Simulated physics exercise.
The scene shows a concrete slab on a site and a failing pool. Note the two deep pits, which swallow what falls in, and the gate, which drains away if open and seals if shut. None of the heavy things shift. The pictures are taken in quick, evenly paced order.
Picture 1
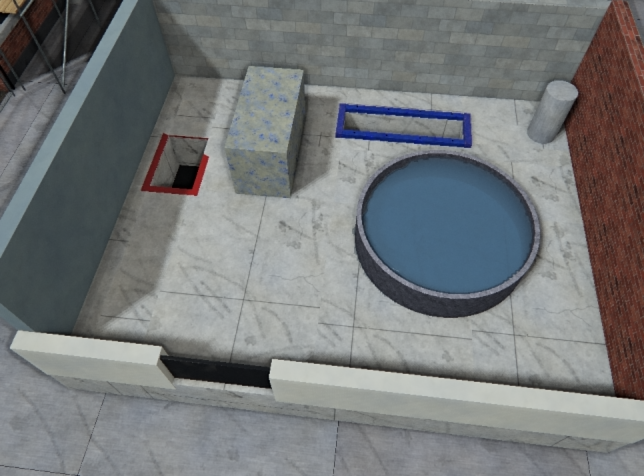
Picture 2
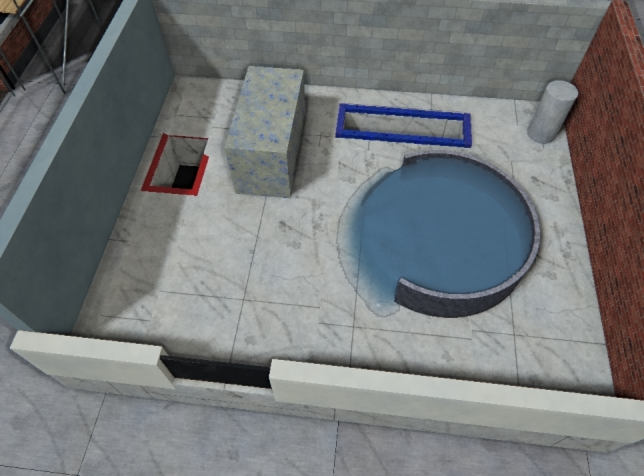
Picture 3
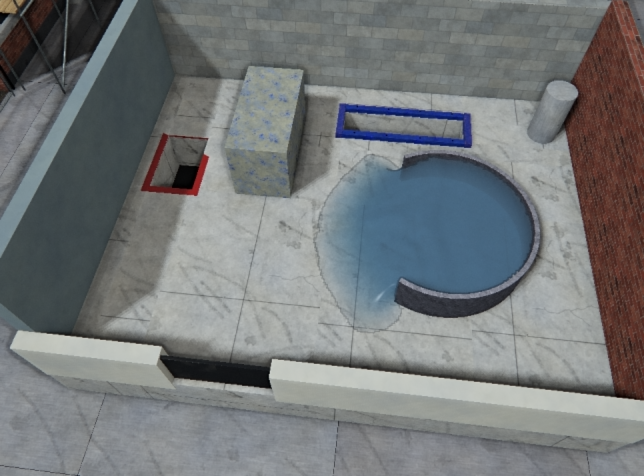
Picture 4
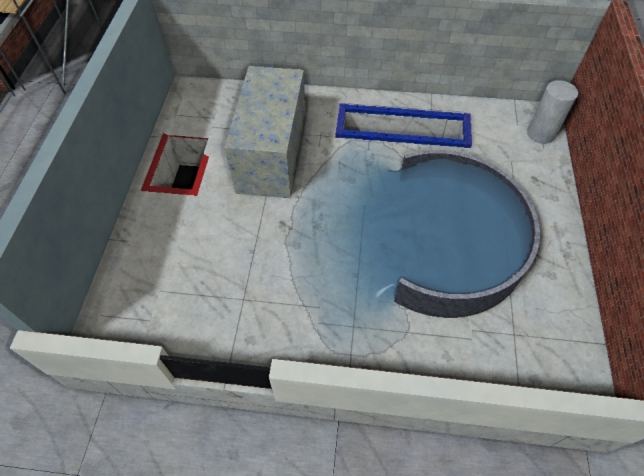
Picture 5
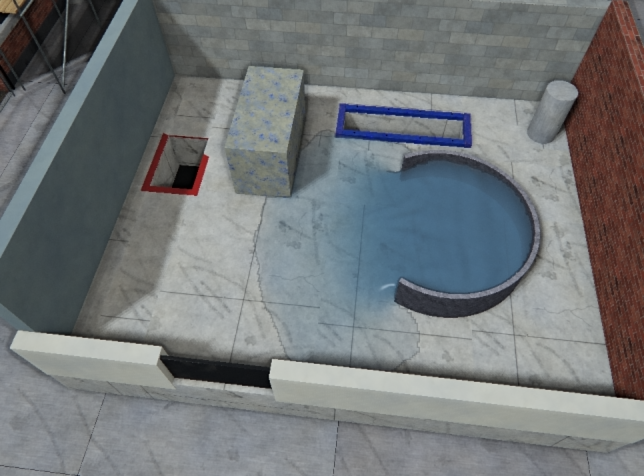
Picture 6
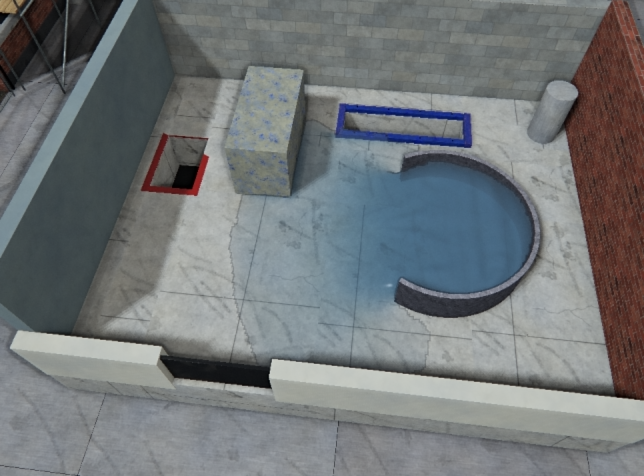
Water pours from the broken left side of a round pool and spreads across the slab.
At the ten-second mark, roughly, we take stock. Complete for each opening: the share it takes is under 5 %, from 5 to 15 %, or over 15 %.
The share the gate takes is under 5 %; the share the blue pit takes is under 5 %; the share the red pit takes is over 15 %.
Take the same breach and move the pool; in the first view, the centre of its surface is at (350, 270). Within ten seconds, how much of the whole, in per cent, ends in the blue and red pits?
Estimated shares - blue: Some 0 in a hundred; red: Some 40 in a hundred.
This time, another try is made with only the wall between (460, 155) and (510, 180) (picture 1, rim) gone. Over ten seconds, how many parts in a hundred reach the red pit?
The red pit takes 6 per cent.
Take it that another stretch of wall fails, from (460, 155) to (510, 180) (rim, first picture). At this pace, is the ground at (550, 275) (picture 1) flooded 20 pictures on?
It would be soaked.
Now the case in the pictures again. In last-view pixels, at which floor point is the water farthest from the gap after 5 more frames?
Estimated pixel: (114, 359).
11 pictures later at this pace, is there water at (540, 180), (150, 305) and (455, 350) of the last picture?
In turn, the three spots are high and dry, soaked and high and dry.
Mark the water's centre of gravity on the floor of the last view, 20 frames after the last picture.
The spot I would choose is (271, 237).
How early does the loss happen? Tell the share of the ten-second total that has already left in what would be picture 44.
Something close to 50 percent by that point.
A moment on, water covers 45 % of the floor; the gate 0 %, the blue pit 0 %, the red pit 0 %.
Next, water covers 55 % of the floor; the gate 0 %, the blue pit 0 %, the red pit 0 %.
Then, water covers 65 % of the floor; the gate 0 %, the blue pit 1 %, the red pit 2 %.
Later, water covers 85 % of the floor; the gate 0 %, the blue pit 1 %, the red pit 14 %.
In the end, water covers 95 % of the floor; the gate 0 %, the blue pit 1 %, the red pit 28 %.
